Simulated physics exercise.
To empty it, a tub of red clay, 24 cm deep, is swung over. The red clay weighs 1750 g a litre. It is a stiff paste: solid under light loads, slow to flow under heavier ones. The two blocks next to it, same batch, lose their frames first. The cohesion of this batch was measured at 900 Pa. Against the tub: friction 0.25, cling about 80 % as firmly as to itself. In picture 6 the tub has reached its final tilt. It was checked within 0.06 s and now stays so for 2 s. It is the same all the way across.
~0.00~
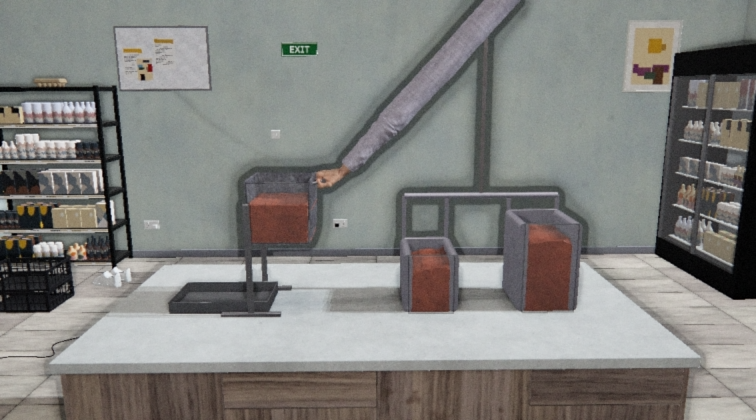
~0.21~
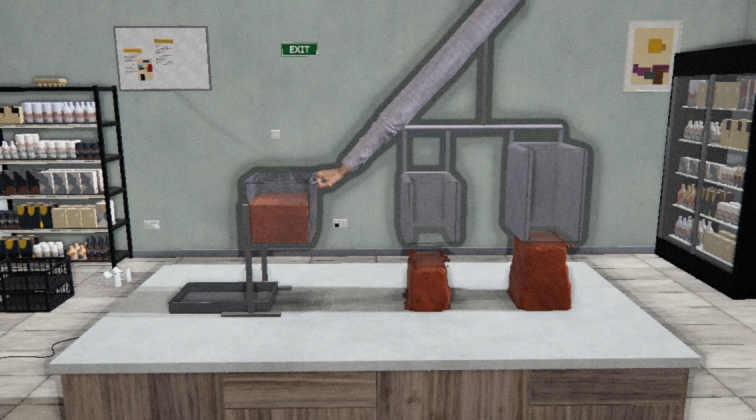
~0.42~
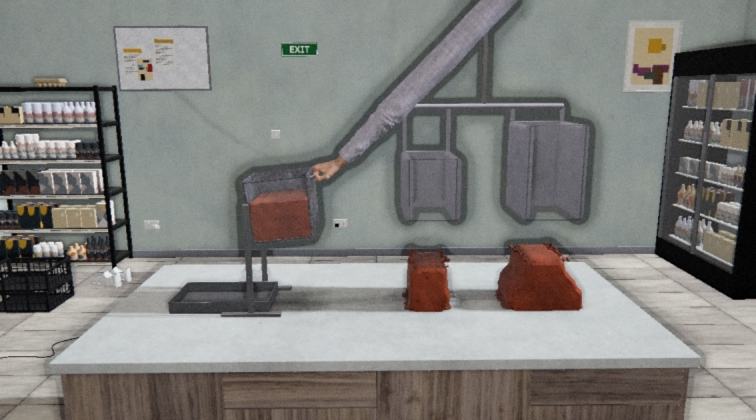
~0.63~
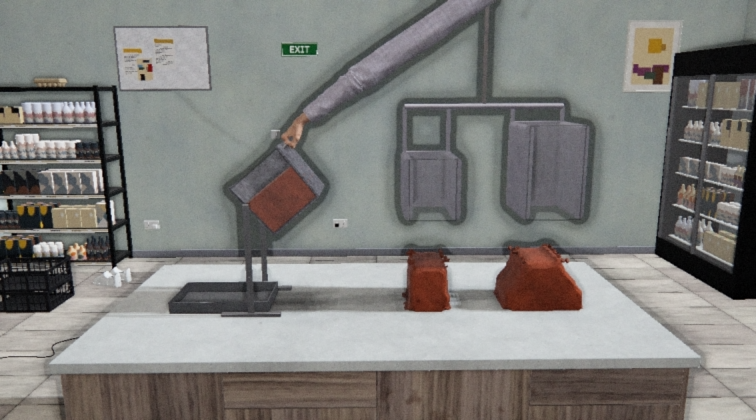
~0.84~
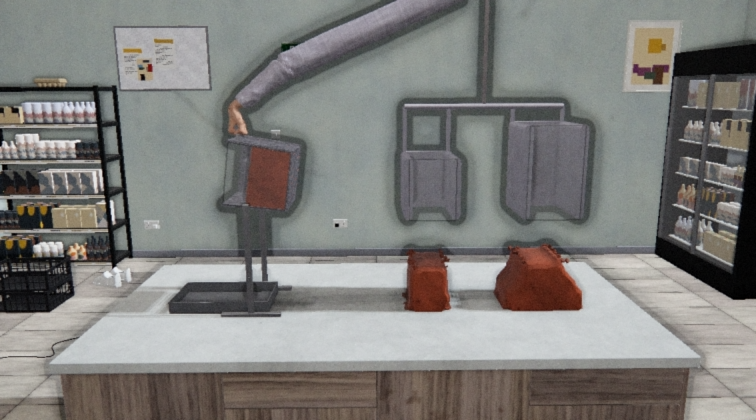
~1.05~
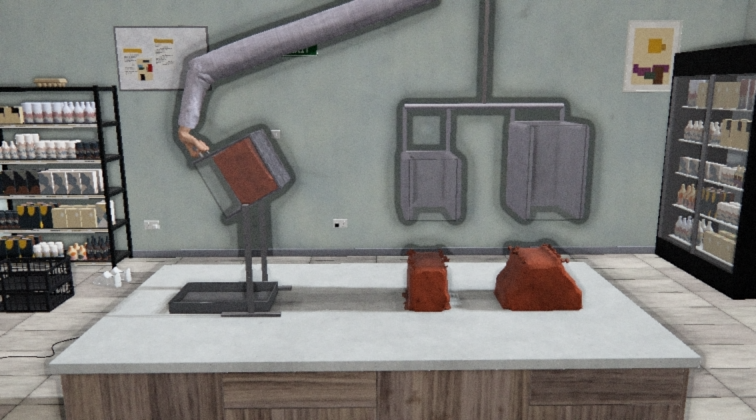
A hand tips a tub of red clay leftward as molds lift off two blocks, the right one slumping.
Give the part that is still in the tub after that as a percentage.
Expect roughly 9 %.
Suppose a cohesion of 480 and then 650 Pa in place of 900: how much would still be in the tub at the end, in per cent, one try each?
In turn about 10 %, 6 %.
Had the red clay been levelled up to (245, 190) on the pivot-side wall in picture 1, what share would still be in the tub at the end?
It would be near 7 %.
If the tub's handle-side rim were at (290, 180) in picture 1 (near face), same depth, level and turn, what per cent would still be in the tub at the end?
It would be near 0 %.
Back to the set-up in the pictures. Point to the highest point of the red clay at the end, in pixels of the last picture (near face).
Near (268, 183).
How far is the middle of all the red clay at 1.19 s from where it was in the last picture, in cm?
Roughly 8 cm.
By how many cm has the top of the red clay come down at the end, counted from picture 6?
Some 16 cm.
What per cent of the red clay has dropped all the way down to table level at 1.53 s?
Near 65 %.
By 1.19 s, the tub is at 118 degrees and holds 95 %.
By 1.36 s, the tub is at 118 degrees and holds 34 %.
By 1.53 s, the tub is at 118 degrees and holds 19 %.
By 1.70 s, the tub is at 118 degrees and holds 9 %.
By 3.05 s, at the end, the tub is at 118 degrees and holds 9 %.
